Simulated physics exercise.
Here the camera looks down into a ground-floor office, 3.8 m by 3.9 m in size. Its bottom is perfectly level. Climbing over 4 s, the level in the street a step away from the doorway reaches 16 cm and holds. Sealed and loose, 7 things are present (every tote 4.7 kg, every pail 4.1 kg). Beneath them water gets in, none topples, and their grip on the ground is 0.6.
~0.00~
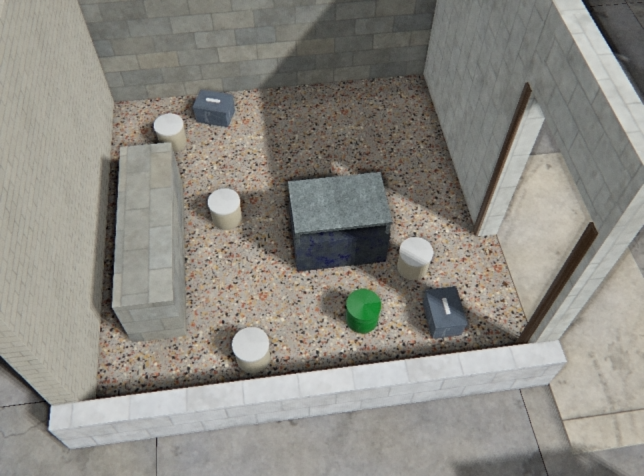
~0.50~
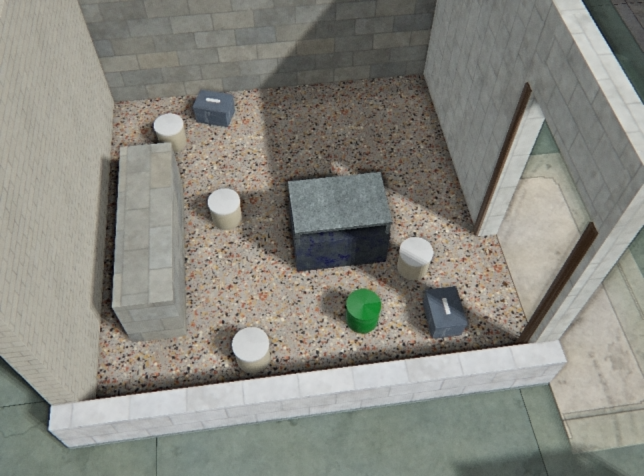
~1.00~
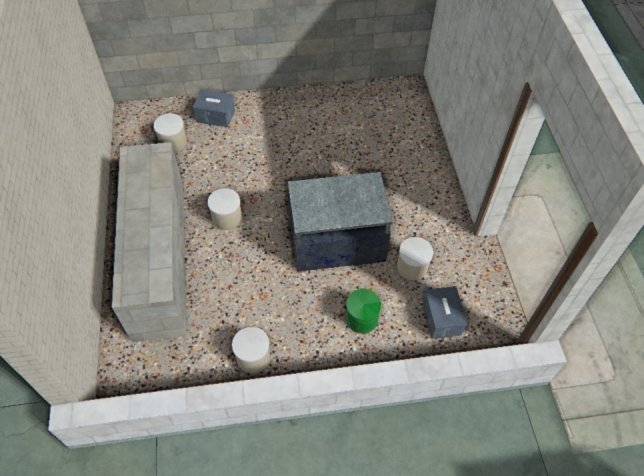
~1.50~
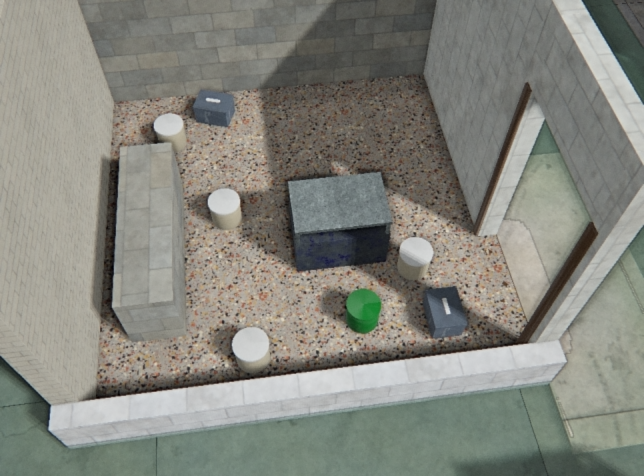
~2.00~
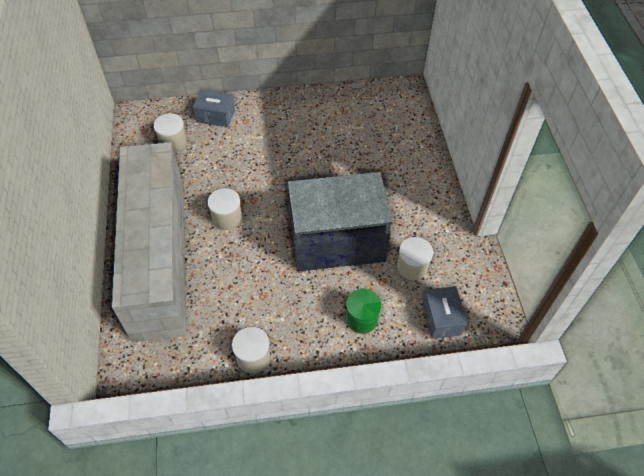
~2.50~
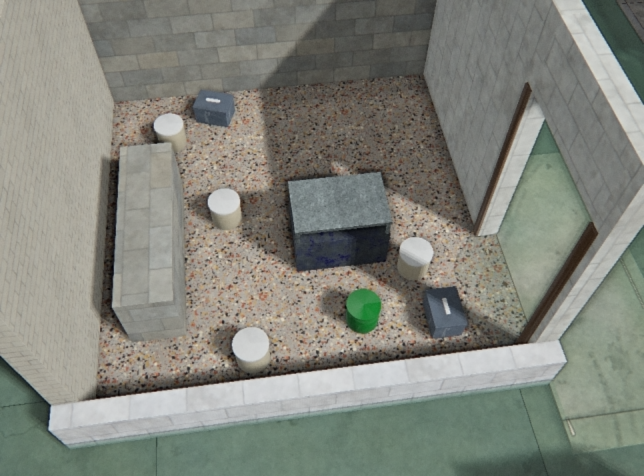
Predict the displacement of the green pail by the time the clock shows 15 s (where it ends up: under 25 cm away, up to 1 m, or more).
It will go beyond a metre.
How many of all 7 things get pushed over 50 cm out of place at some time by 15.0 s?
The number is 7.
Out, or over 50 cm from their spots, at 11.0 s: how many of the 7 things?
By that time the total stands at 5.
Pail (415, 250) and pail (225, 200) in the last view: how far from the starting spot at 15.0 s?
Respectively 200 and 150 centimetres.
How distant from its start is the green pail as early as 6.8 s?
Close to 150 cm.
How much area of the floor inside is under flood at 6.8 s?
Some 10.0 m2.
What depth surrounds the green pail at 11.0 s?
Roughly 5 cm at that moment.
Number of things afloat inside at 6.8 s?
4 at that moment.
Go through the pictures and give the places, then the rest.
The green pail at (364, 304) rests on the ground; 0.0 m2 under water; 0 of 7 have shifted, in the first picture.
The green pail at (364, 304) rests on the ground; water covers 0.0 m2; 0 of 7 have shifted, in the second picture.
The green pail at (364, 304), on the bottom; water covers 0.0 m2; 0 of 7 have shifted, in the third picture.
The green pail at (364, 304) rests on the ground; water covers 0.0 m2; 0 of 7 have shifted, in the fourth picture.
The green pail at (364, 304), on the bottom; 0.0 m2 under water; 0 of 7 have shifted, in the fifth picture.
The green pail at (364, 304), on the bottom; water covers 0.2 m2; 0 of 7 have shifted, in the sixth picture.
After 3.5 s the green pail is near (364, 304), 0.0 m from its start, aground; 0 afloat.
After 6.8 s the green pail is near (206, 259), 1.5 m from its start, afloat; 4 afloat.
After 11.0 s the green pail is near (291, 187), 1.5 m from its start, aground; 6 afloat.
After 15.0 s the green pail is near (273, 147), 2.1 m from its start, afloat; 7 afloat.
